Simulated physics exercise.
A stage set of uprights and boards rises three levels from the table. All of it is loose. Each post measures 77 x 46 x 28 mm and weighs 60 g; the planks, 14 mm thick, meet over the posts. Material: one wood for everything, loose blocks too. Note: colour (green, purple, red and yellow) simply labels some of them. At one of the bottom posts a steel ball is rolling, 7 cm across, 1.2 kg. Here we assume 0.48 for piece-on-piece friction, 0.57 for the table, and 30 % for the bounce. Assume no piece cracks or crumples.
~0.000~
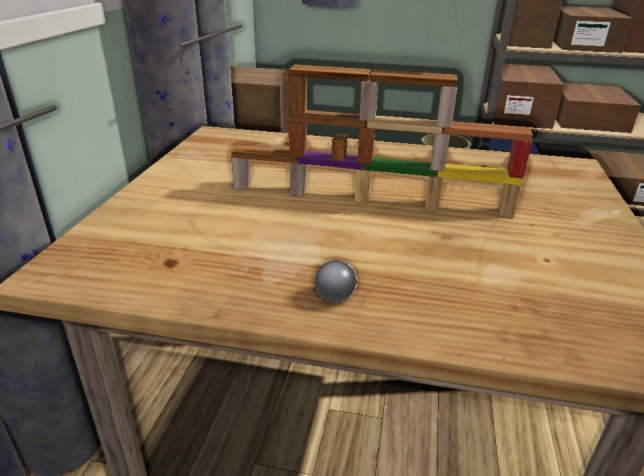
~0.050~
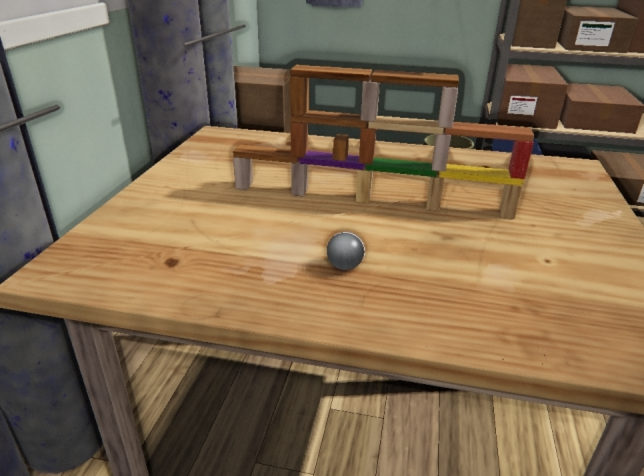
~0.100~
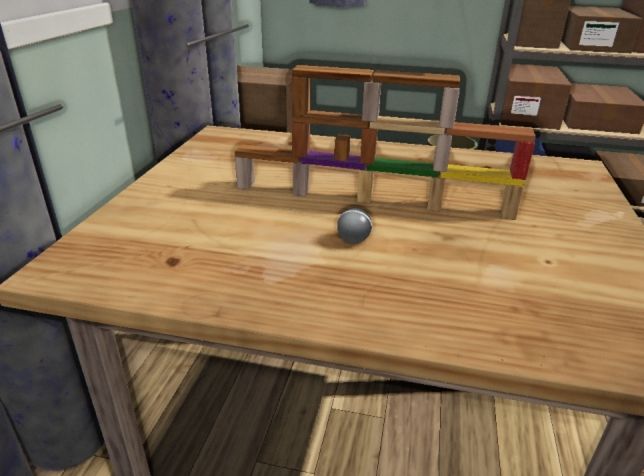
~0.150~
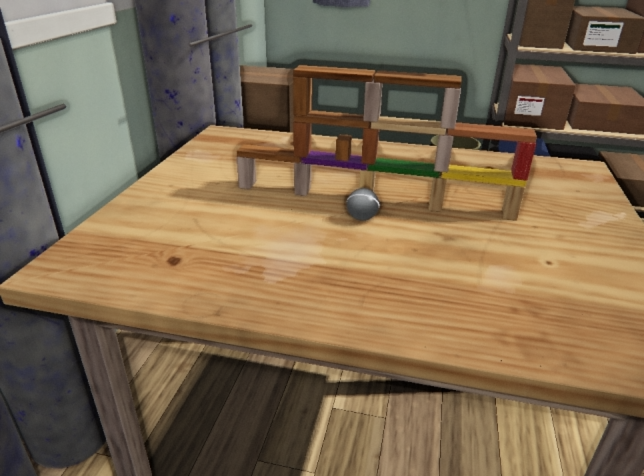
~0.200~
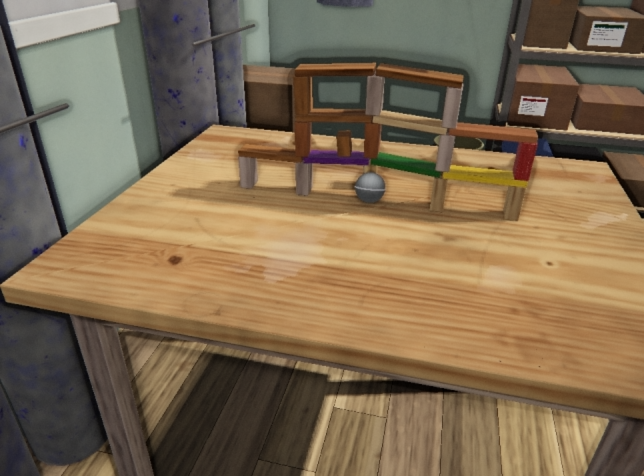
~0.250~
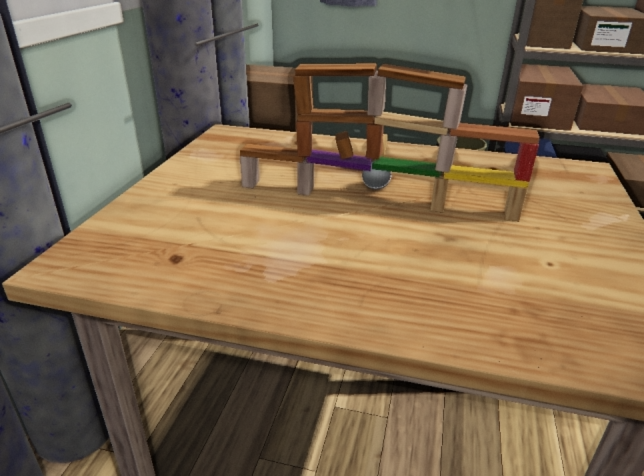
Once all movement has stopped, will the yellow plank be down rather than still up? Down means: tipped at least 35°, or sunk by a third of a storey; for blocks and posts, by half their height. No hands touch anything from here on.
No, it keeps its place.
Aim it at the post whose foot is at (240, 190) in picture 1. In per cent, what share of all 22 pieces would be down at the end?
10 %.
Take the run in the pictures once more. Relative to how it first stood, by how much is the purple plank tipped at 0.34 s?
Angle at that time, about 40 degrees.
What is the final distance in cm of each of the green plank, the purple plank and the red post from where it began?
Approx. shifts in cm - green: 4; purple: 6; red: 0.
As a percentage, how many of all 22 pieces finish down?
About 70 per cent.
After 0.34 s, ball still moving; 8 of the 22 pieces down; yellow plank unmoved; purple plank leaning 35°, 35 mm lower.
After 0.48 s, ball still moving; 14 of the 22 pieces down; yellow plank unmoved; purple plank leaning 37°, 36 mm lower.
After 0.80 s, ball still moving; 15 of the 22 pieces down; yellow plank unmoved; purple plank leaning 37°, 36 mm lower.
At rest (1.8 s), ball rolling away; 15 of the 22 pieces down; yellow plank unmoved; purple plank leaning 37°, 36 mm lower; green plank leaning 33°, 37 mm lower. As the last picture would show them, middles, yellow plank near (486, 176), purple plank near (329, 169).
